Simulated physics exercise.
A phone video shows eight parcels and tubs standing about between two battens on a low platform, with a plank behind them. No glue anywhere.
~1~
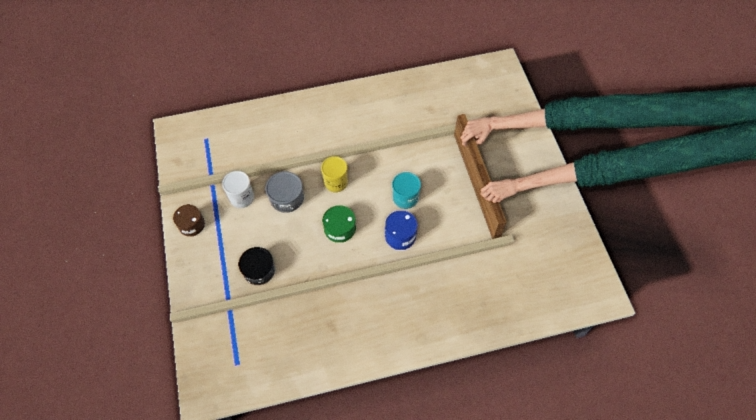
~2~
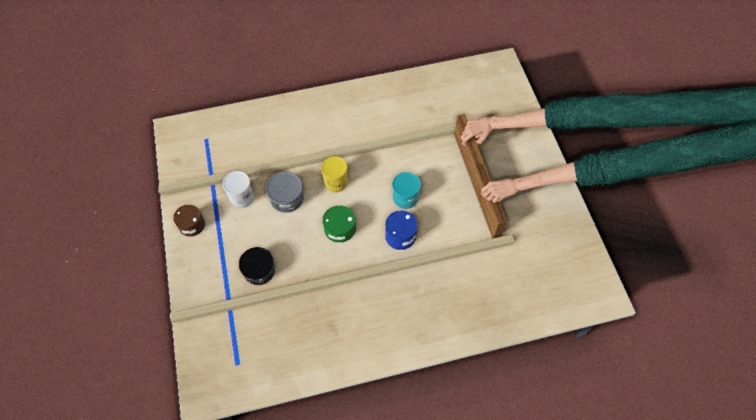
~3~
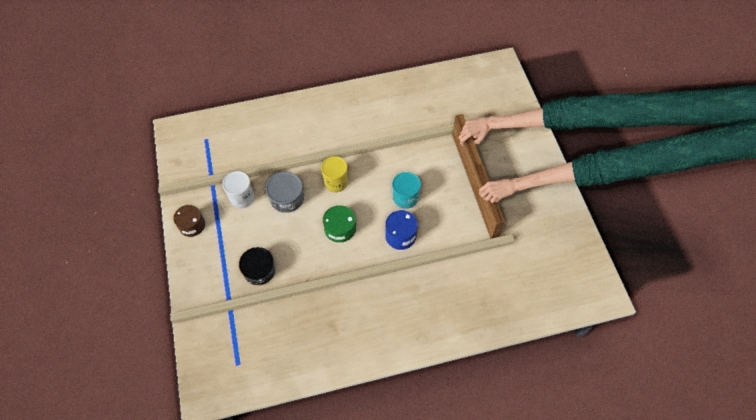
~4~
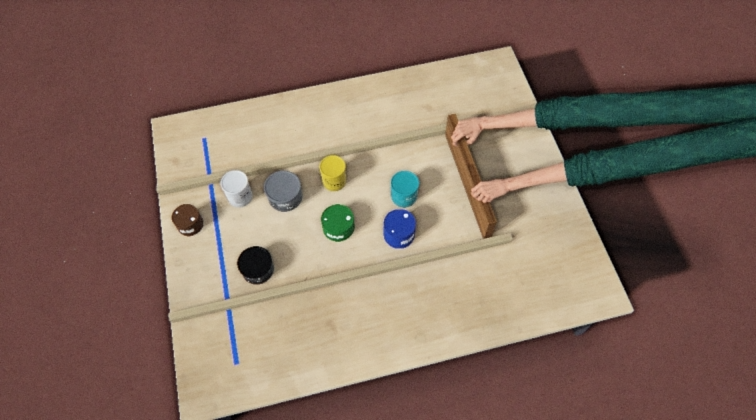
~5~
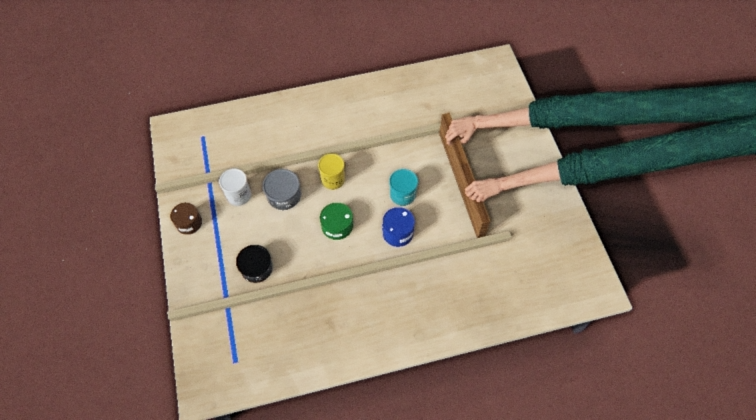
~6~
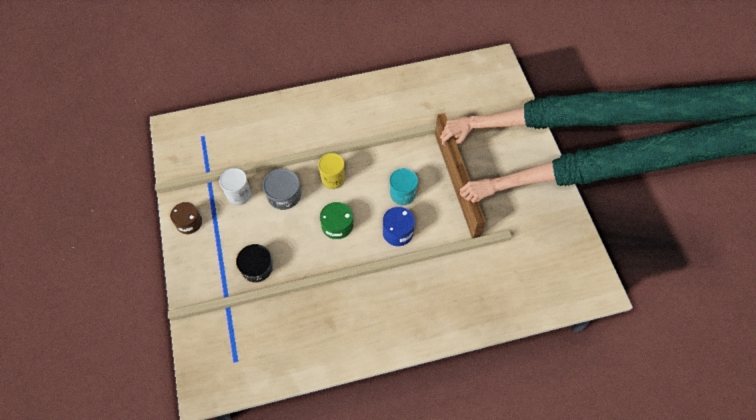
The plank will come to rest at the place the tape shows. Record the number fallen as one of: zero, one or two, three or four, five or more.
I expect only one or two to drop off the edge.
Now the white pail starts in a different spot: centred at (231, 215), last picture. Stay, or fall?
Result: It stays aboard.
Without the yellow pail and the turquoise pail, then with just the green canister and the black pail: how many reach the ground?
Counts - first: 0, second: 1.
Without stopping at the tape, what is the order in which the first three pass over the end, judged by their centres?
Listed earliest first: Brown canister, black pail, grey pail.
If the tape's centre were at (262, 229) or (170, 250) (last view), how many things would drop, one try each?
Per try: 0; 8.
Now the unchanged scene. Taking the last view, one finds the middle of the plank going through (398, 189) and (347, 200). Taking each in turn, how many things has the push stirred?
2, then 4.
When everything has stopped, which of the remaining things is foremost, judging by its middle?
The black pail.
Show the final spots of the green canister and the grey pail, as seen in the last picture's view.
Final centres, first then second: (185, 259), (172, 223).
Soon after, none off yet; brown canister at rest near (186, 218); white pail at rest near (236, 187); black pail at rest near (255, 264).
Then, none off yet; brown canister at rest near (186, 218); white pail moved a little near (223, 189); black pail moved a little near (252, 267).
At rest, the number that fall off is one or two; fallen, brown canister.
